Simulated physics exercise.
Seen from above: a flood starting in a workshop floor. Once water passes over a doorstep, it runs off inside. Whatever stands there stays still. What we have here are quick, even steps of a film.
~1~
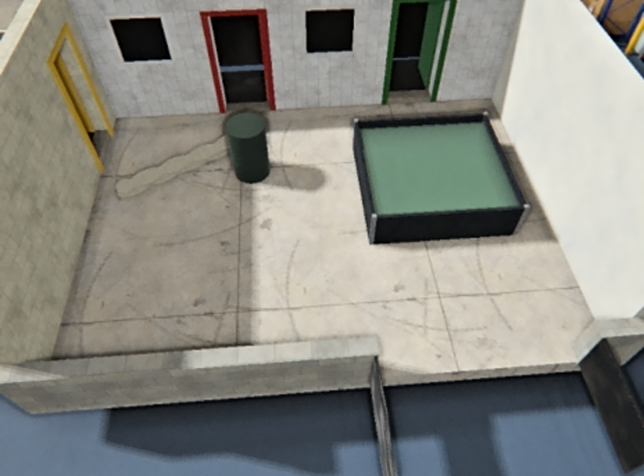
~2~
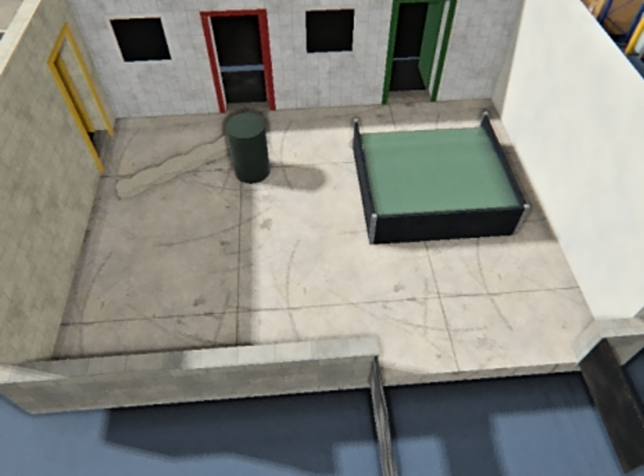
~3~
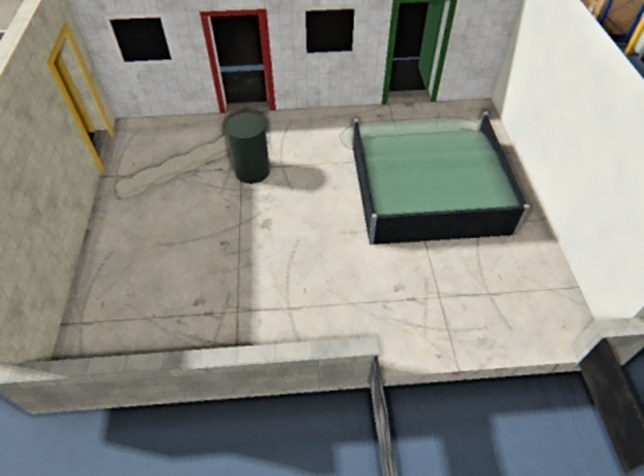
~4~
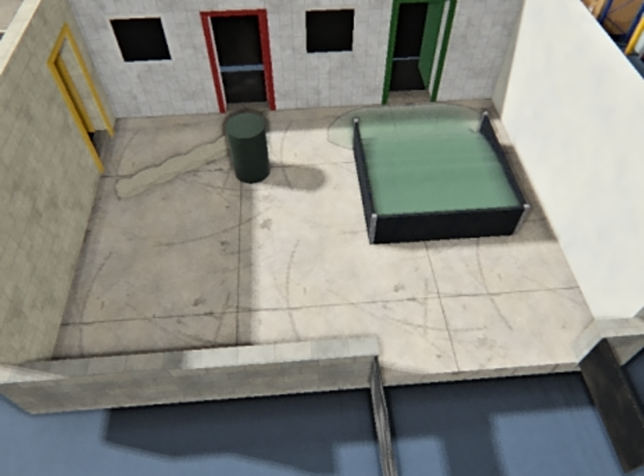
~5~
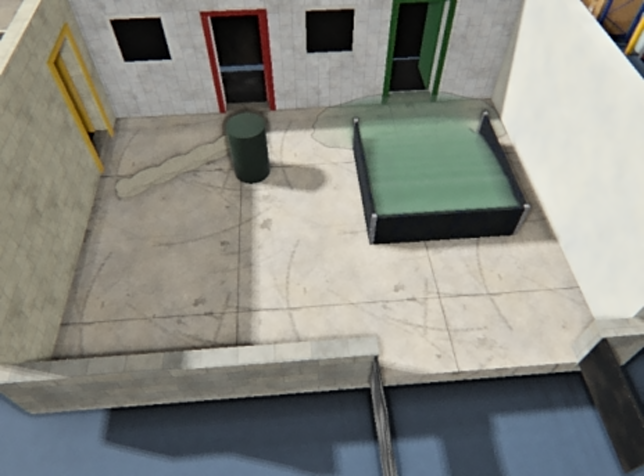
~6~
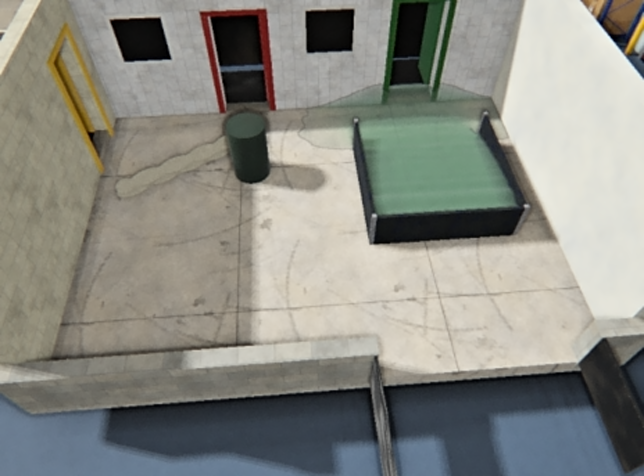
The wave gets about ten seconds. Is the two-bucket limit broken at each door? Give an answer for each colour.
The red door passes two buckets; the yellow door does not pass two buckets; the green door passes two buckets.
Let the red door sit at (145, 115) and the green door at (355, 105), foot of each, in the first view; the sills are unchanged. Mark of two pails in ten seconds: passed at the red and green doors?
The red one spills past the mark, and the green one spills past the mark.
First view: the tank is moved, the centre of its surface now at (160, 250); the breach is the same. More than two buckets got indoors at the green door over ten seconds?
Then the green falls short.
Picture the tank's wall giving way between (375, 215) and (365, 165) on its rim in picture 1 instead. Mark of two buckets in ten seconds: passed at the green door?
The green door falls short.
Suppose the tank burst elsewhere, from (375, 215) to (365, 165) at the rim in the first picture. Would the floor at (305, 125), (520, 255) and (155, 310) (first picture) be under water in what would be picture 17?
Point by point: Unwetted; unwetted; soaked.
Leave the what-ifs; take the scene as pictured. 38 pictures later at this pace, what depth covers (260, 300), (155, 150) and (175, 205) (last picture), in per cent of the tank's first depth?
In that order: 2, 14 and 2 per cent.
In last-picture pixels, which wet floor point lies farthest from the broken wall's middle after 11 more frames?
My guess is roughly (162, 116).
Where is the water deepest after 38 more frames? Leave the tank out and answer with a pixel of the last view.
Somewhere around (592, 332).
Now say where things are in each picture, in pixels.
The first picture shows the water tank at (434, 164) is whole and still.
In the second picture, the front is at a hidden place, out from the gap on the water tank's far side.
In the third picture, the front is at a hidden place, out from the gap on the water tank's far side.
In the fourth picture, the front is at (474, 112), out from the gap on the water tank's far side.
In the fifth picture, water pours out on the water tank's far side and has run to (499, 115).
In the sixth picture, the front is at (313, 108), out from the gap on the water tank's far side.
A moment on, water covers 15 % of the floor; the red door wet at the sill, nothing in, the yellow door not reached, the green door far over two buckets in.
Next, water covers 25 % of the floor; the red door under two buckets in, the yellow door not reached, the green door far over two buckets in.
Then, water covers 45 % of the floor; the red door under two buckets in, the yellow door wet at the sill, nothing in, the green door far over two buckets in.
Later, water covers 75 % of the floor; the red door over two buckets in, the yellow door wet at the sill, nothing in, the green door far over two buckets in.
In the end, water covers 90 % of the floor; the red door far over two buckets in, the yellow door wet at the sill, nothing in, the green door far over two buckets in.
